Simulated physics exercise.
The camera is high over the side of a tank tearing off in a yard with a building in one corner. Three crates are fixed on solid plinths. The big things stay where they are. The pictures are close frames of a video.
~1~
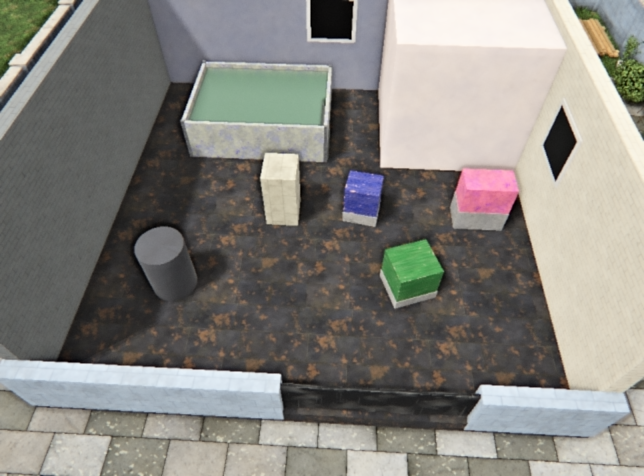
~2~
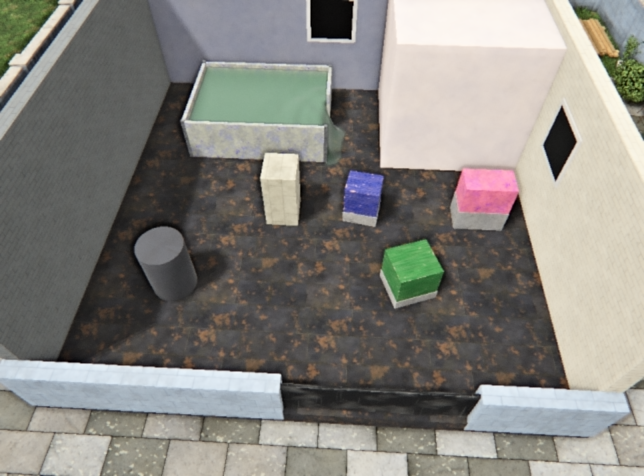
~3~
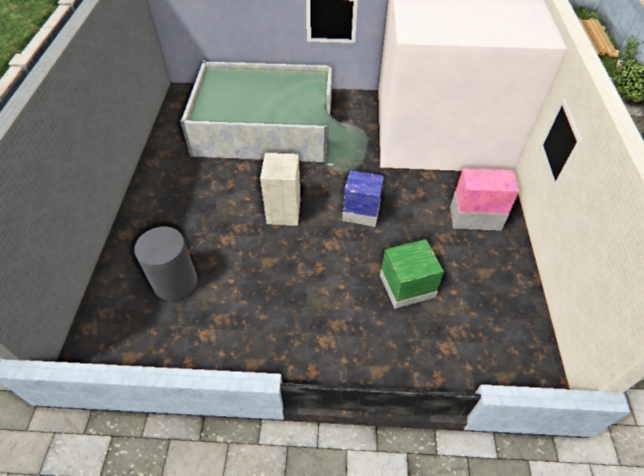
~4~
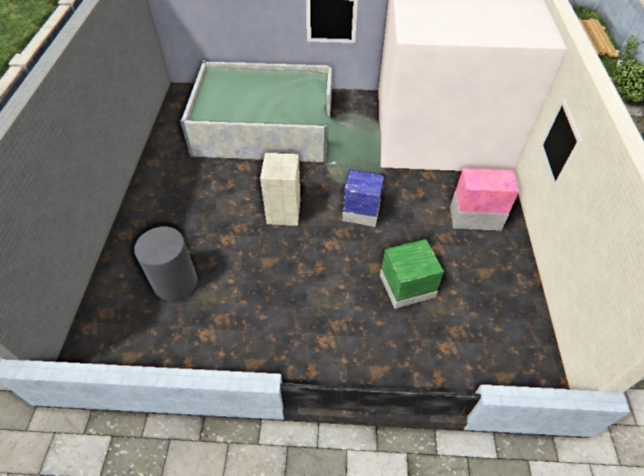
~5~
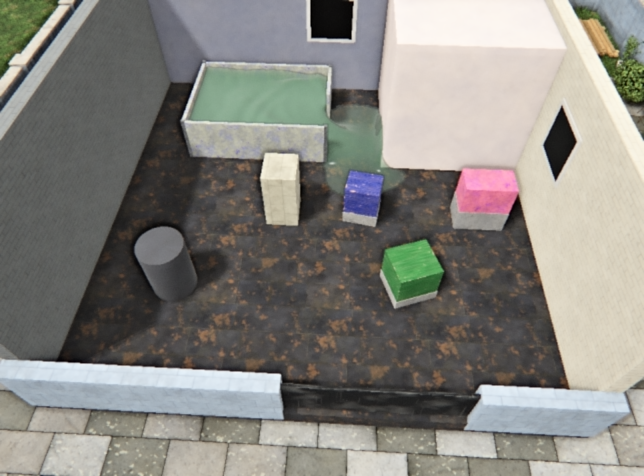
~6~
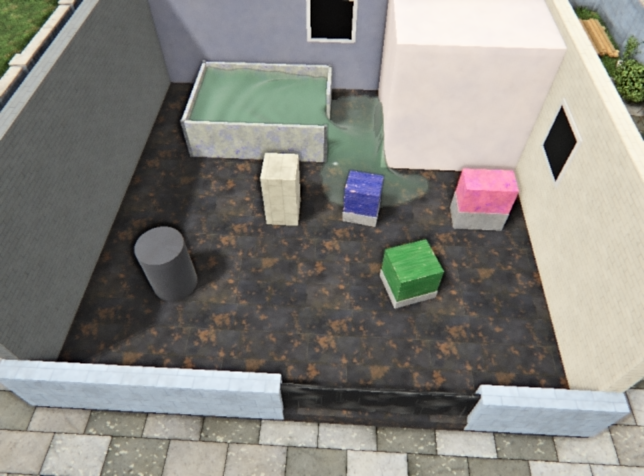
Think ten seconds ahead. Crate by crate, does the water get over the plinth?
In the end: The pink crate keeps dry; the blue crate is soaked; the green crate keeps dry.
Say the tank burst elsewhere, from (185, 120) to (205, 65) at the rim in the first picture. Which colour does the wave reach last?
Last comes the pink one.
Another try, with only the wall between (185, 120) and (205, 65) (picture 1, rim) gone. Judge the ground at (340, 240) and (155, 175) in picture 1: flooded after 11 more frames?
As listed: No water, wet.
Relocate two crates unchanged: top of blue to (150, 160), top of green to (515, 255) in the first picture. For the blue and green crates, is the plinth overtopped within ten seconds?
Blue keeps dry; green is wetted.
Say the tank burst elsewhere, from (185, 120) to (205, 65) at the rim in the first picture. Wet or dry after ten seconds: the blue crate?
Then: Blue crate is spared.
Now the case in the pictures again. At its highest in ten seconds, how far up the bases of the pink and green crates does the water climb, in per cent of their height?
Roughly 70 per cent, then 80 per cent.
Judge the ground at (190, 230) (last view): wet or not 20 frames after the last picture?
Answer: Not flooded.
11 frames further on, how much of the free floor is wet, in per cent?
About 30 per cent.
A moment on, water covers 15 % of the floor; the pink crate water round its plinth, the blue crate water round its plinth, the green crate water round its plinth.
Next, water covers 30 % of the floor; the pink crate water round its plinth, the blue crate water round its plinth, the green crate water round its plinth.
Then, water covers 50 % of the floor; the pink crate water round its plinth, the blue crate water round its plinth, the green crate water round its plinth.
Later, water covers 90 % of the floor; the pink crate water round its plinth, the blue crate water round its plinth, the green crate water round its plinth.
In the end, water covers 100 % of the floor; the pink crate stayed above the water, the blue crate was topped, the green crate stayed above the water.
